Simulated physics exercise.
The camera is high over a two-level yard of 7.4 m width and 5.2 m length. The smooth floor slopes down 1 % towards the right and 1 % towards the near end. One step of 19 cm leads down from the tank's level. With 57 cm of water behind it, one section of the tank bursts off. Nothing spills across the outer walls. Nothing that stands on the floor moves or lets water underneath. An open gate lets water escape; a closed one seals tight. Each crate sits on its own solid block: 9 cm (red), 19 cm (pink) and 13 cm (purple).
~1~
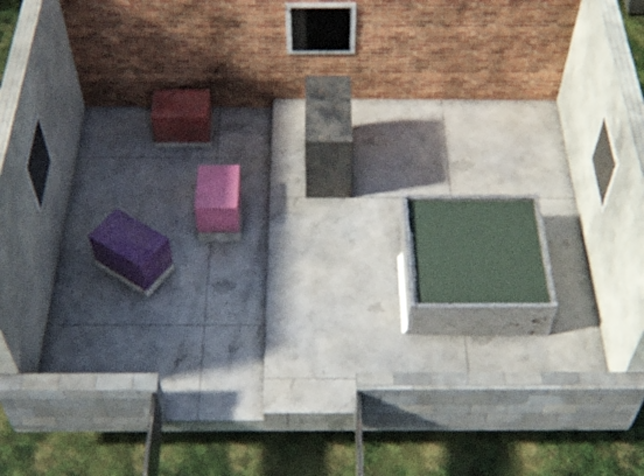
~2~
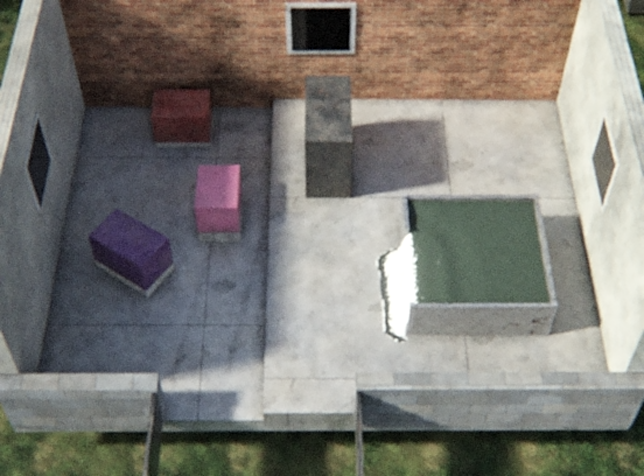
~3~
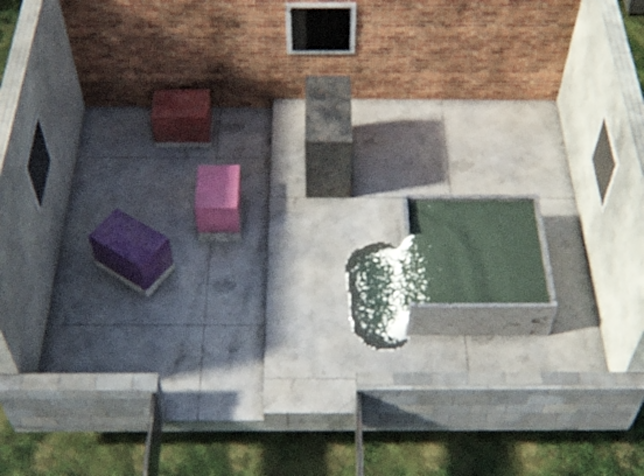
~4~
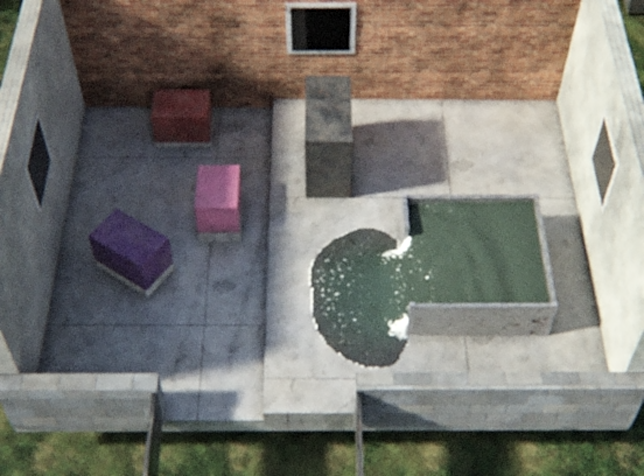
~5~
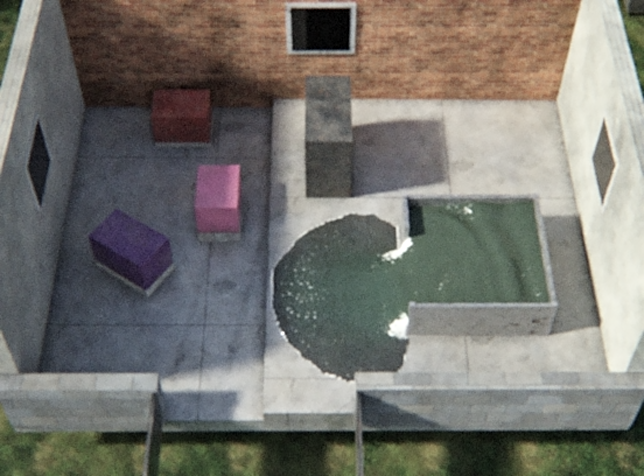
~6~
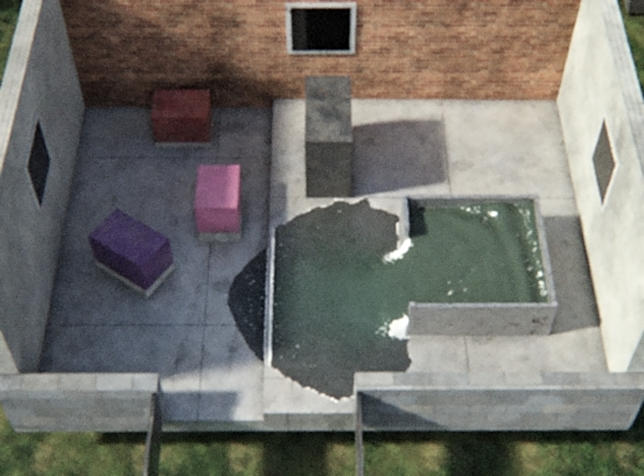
In the video, the left side of a tank of green water bursts open in a walled yard, and water spreads leftward across the pale floor, then crosses the step edge onto the darker level holding red, pink and purple crates.
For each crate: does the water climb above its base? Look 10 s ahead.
One by one: The red crate is soaked; the pink crate stays dry; the purple crate gets wet.
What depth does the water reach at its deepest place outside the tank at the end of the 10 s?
Up to some 10 cm.
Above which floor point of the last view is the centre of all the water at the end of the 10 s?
Near (234, 256).
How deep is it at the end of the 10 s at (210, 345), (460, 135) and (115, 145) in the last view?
About 8, 0 and 4 cm.
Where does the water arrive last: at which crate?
The red one.
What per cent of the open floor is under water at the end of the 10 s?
About 55 per cent.
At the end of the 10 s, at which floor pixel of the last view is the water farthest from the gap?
At about (86, 107).
A moment later water covers 30 % of the floor and is deepest (28 cm) near (396, 312); red plinth not reached, pink plinth reached, purple plinth reached.
Soon after water covers 40 % of the floor and is deepest (37 cm) near (35, 390); red plinth not reached, pink plinth reached, purple plinth reached.
Next water covers 55 % of the floor and is deepest (22 cm) near (118, 403); red plinth reached, pink plinth reached, purple plinth reached.
Later on water covers 55 % of the floor and is deepest (12 cm) near (131, 116); red plinth reached, pink plinth reached, purple plinth reached.
At the end water covers 55 % of the floor and is deepest (10 cm) near (188, 255); highest at the red plinth 14 cm, highest at the pink plinth 13 cm, highest at the purple plinth 18 cm.
